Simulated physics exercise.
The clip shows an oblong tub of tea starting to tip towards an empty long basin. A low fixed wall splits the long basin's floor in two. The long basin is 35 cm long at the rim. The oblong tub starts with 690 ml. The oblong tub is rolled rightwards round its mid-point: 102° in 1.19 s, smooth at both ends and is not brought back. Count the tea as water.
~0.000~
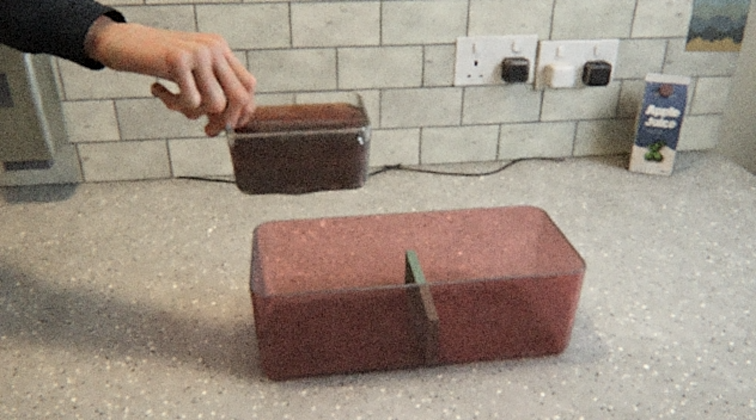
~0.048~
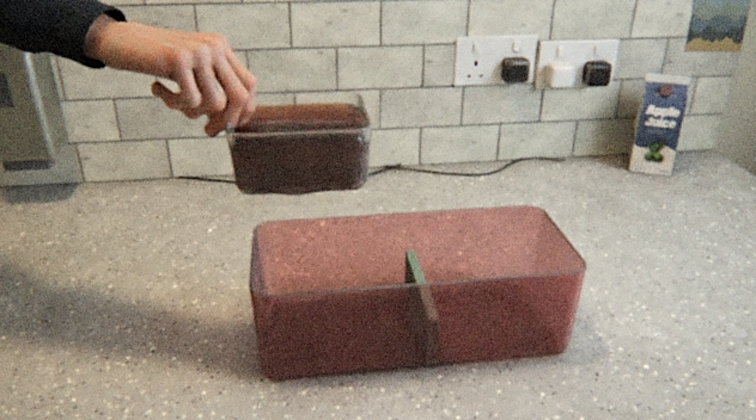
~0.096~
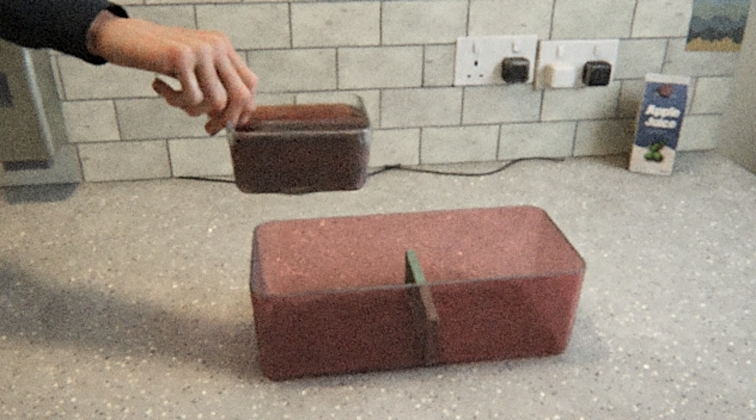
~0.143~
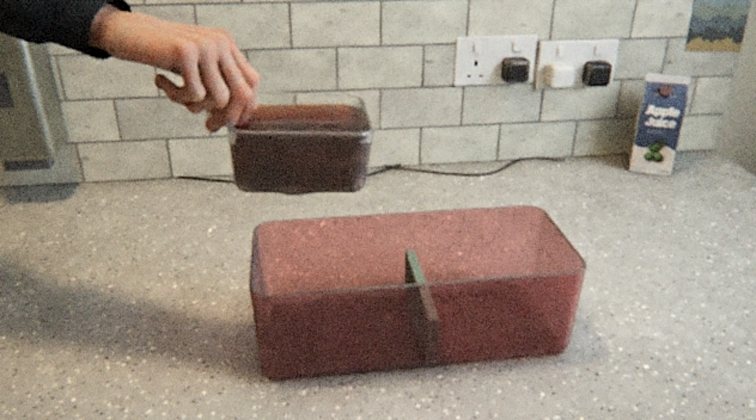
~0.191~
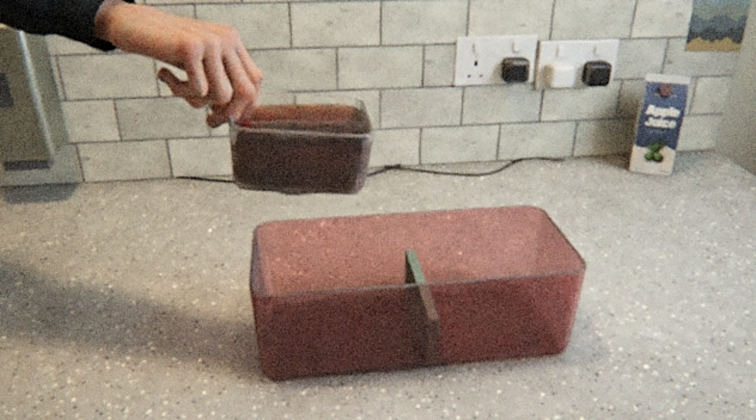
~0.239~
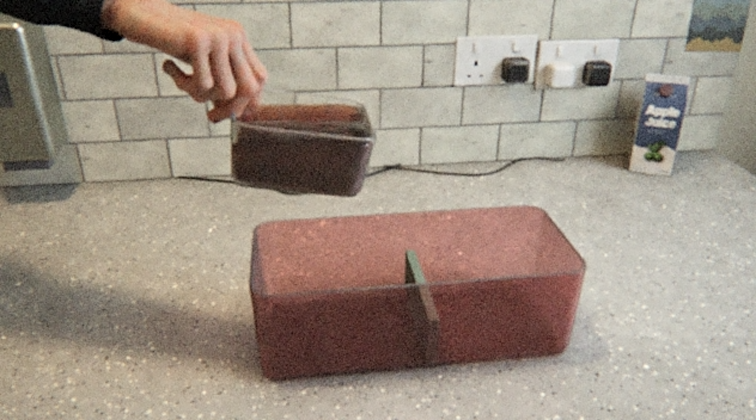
At the start, a hand from the left holds a small clear tub of dark liquid level above a speckled worktop, behind a long reddish see-through basin with a divider. The hand then slowly tilts the tub slightly, its right side dipping a little, while the basin stays still.
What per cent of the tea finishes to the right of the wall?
Roughly 58 per cent is past the wall.
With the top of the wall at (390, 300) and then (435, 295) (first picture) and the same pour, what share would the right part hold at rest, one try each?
In turn about 75 and 40 per cent.
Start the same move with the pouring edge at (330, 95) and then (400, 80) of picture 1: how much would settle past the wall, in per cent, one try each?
First 5, then 80 per cent.
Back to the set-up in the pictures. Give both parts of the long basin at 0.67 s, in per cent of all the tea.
Some 5 per cent left and 14 right.
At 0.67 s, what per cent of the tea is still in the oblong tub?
About 46 per cent.
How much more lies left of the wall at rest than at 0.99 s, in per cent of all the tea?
Some 14 per cent.
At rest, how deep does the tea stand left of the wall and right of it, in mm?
Some 12 mm on the left and 18 mm on the right.
After 0.67 s the tilt is 62° and 47 per cent is still to pour, 5 is left of the wall and 15 right of it.
After 0.99 s the tilt is 95° and 8 per cent is still to pour, 28 is left of the wall and 57 right of it.
After 1.33 s the tilt is 102° and 0 per cent is still to pour, 40 is left of the wall and 58 right of it.
After 1.69 s the tilt is 102° and 0 per cent is still to pour, 41 is left of the wall and 58 right of it.
In the end 41 per cent lies left of the wall, 58 right of it and 1 outside.
